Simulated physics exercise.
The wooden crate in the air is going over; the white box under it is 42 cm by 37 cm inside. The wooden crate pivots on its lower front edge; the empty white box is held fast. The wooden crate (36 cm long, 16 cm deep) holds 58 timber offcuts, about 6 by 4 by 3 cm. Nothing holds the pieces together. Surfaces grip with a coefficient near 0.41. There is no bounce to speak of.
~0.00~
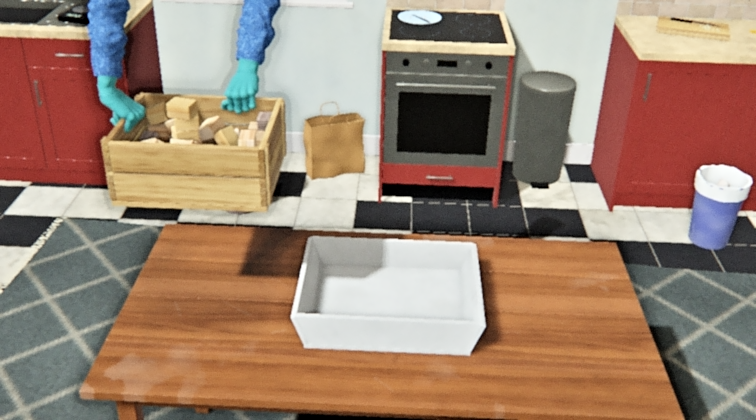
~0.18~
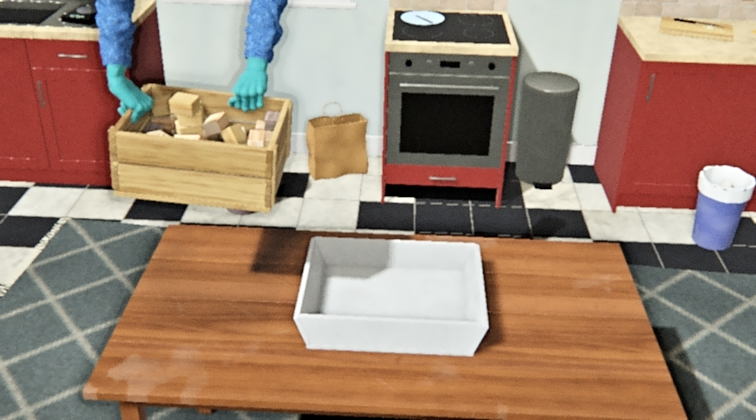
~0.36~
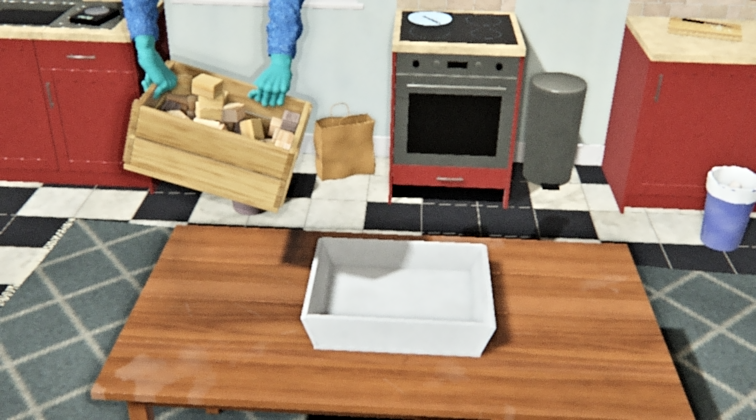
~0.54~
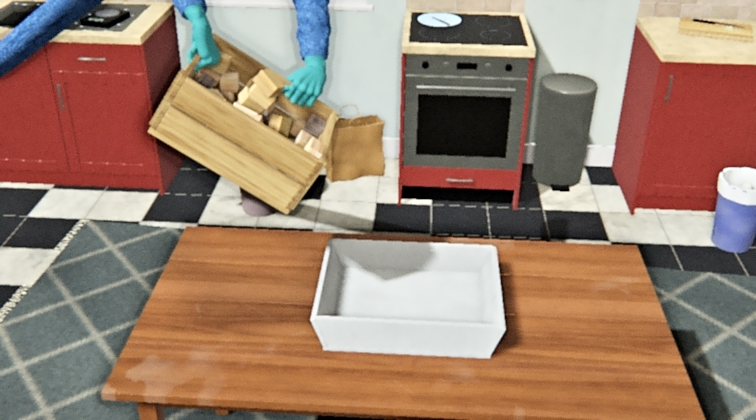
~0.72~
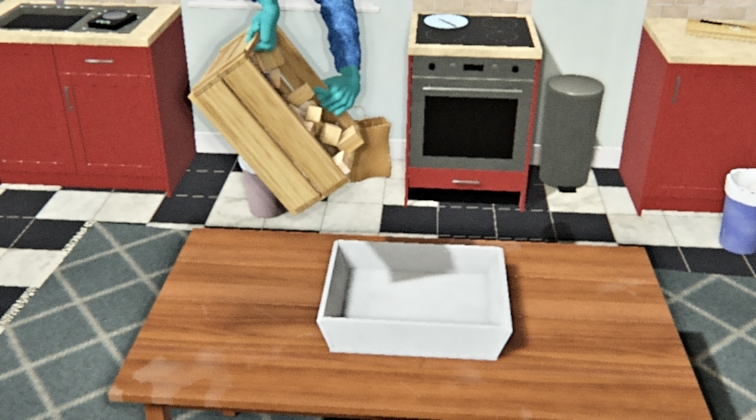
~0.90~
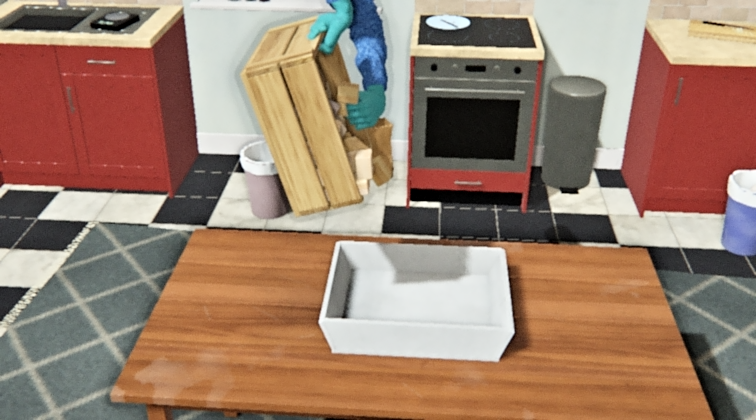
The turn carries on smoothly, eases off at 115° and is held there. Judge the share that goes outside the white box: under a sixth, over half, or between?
In the end less than a sixth of them are outside the white box.
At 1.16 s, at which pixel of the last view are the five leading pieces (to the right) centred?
At about (430, 267).
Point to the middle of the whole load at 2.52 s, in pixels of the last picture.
Around (421, 303).
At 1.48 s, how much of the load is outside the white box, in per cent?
Some 0 per cent by then.
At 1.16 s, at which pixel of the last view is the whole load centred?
Near (342, 173).
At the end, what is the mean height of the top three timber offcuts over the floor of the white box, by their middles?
Some 11 cm.
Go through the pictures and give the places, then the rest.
In the first picture (we follow the rim corner now nearest the camera), wooden crate at (259, 148); white box at (481, 323); tilt 0°; nothing out yet.
Wooden crate at (267, 149); tilt 4°, in the second picture.
Wooden crate at (290, 151); tilt 16°, in the third picture.
Wooden crate at (319, 160); tilt 33°, in the fourth picture.
Wooden crate at (346, 176); tilt 53°, in the fifth picture.
Wooden crate at (361, 197); white box at (509, 329); tilt 73°; 2 out, the lowest offcut at (379, 171), in the sixth picture.
After 1.16 s, tilt 99°; 44 still in the wooden crate, 1 in the white box and 13 in the air.
After 1.48 s, tilt 115°; 32 still in the wooden crate, 22 in the white box and 4 in the air.
After 1.94 s, tilt 115°; 7 still in the wooden crate, 45 in the white box and 6 in the air.
When it is over (at 2.52 s), 58 in the white box. Asked share, 0 of 58, 0 per cent.
